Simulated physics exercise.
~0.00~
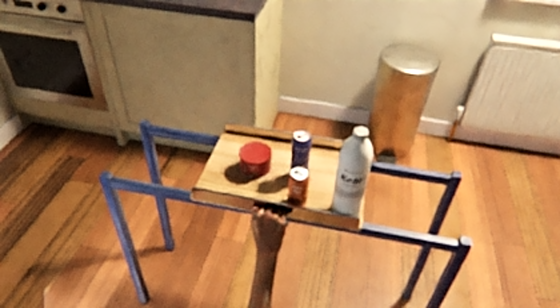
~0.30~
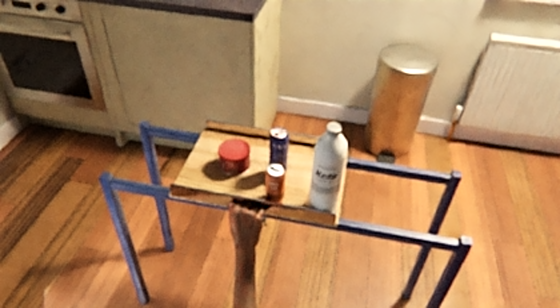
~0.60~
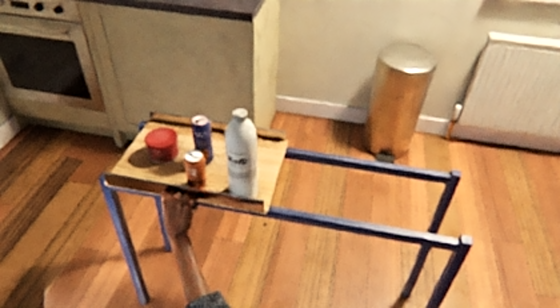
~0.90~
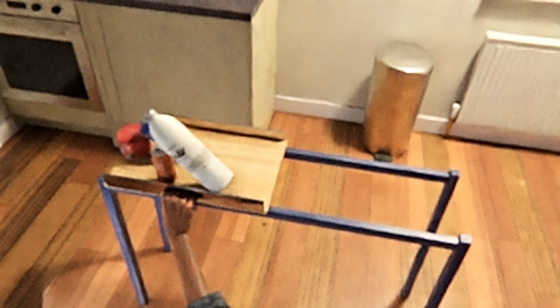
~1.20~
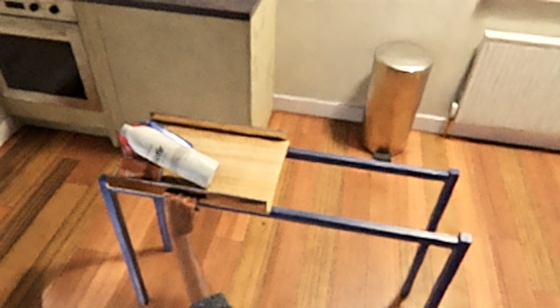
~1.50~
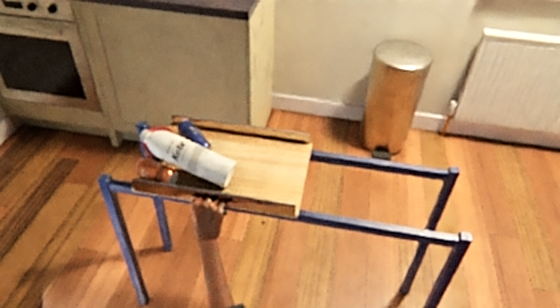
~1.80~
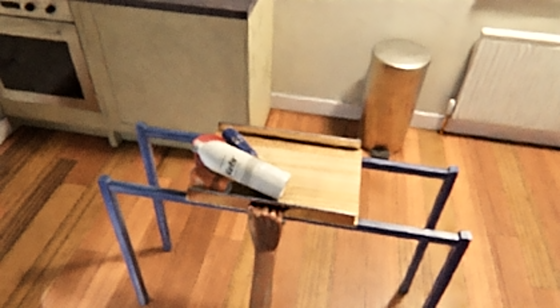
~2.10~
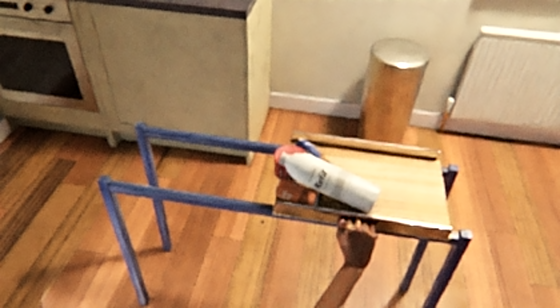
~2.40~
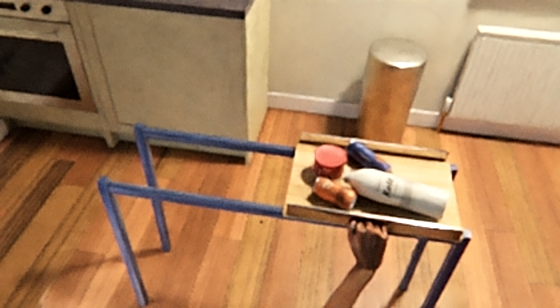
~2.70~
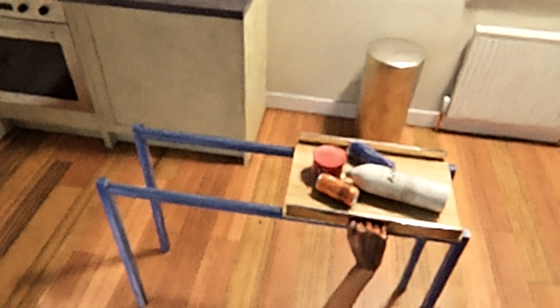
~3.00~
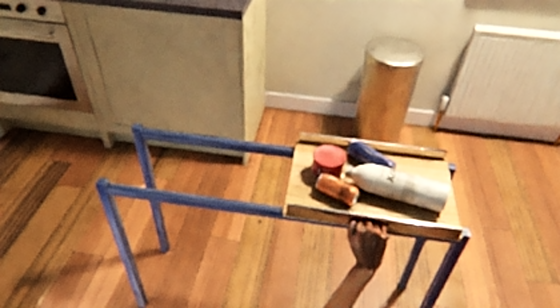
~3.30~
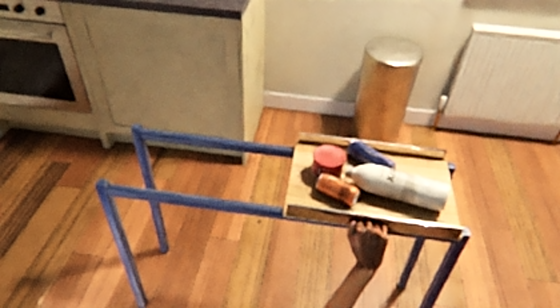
In a kitchen, a hand slid a wooden tray left along blue rails, and the white bottle and two cans toppled over. The hand then pushed it right to the far end, where they lay on the tray beside the still-upright red tub.
